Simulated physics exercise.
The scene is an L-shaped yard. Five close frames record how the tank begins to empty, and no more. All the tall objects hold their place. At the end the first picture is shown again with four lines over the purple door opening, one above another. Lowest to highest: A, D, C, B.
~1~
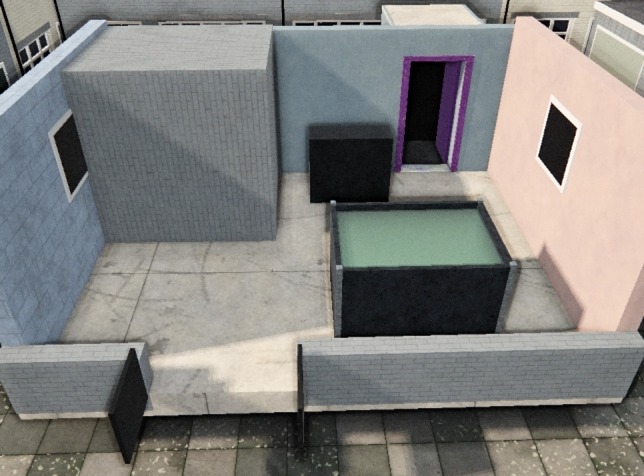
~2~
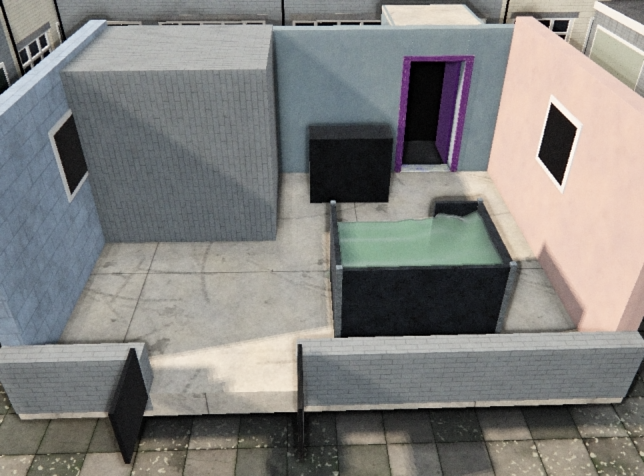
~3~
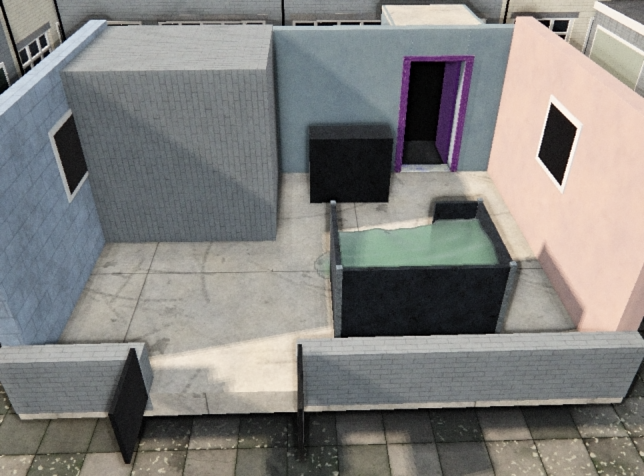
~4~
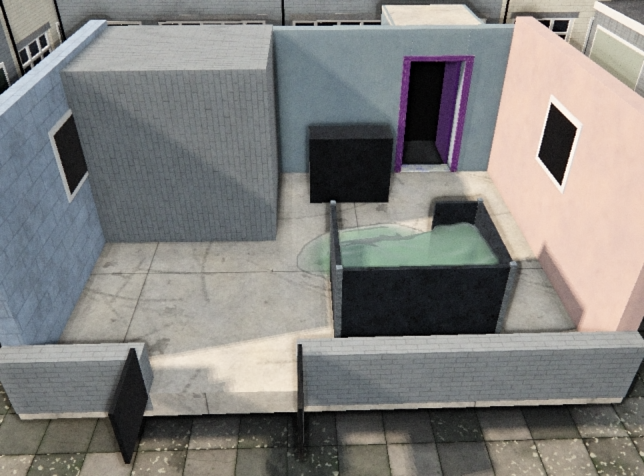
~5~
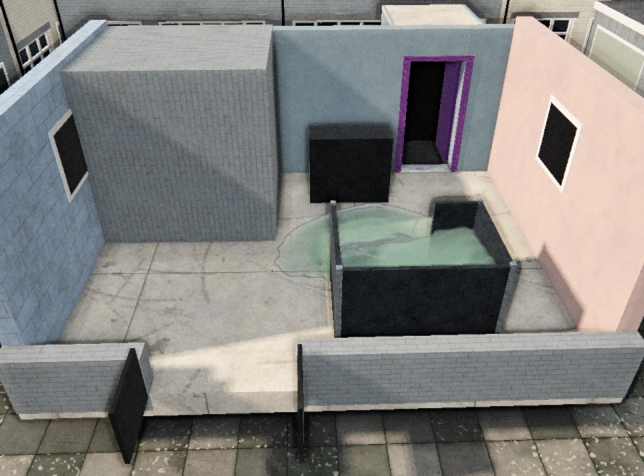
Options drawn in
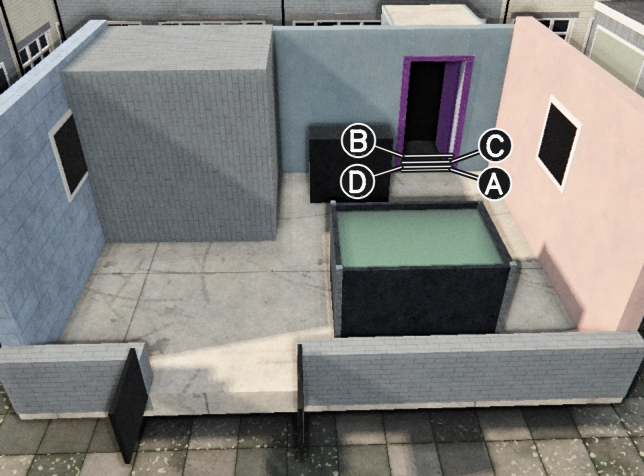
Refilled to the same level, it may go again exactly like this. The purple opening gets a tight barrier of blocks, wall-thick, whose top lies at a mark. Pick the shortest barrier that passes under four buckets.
Go for B.
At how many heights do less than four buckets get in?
One of them.
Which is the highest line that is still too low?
Here it is line C.
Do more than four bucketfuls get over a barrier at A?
Yes, that goes wrong.
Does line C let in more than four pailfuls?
Yes, that goes wrong.
In white, A at (425, 169); B at (427, 155); C at (426, 162); D at (426, 166); from the bottom up A, D, C, B.
Choosing A, dozens of bucketfuls pour in.
Choosing B, a bucket or two gets in.
Choosing C, about 12 bucketfuls get in.
Choosing D, dozens of bucketfuls pour in.
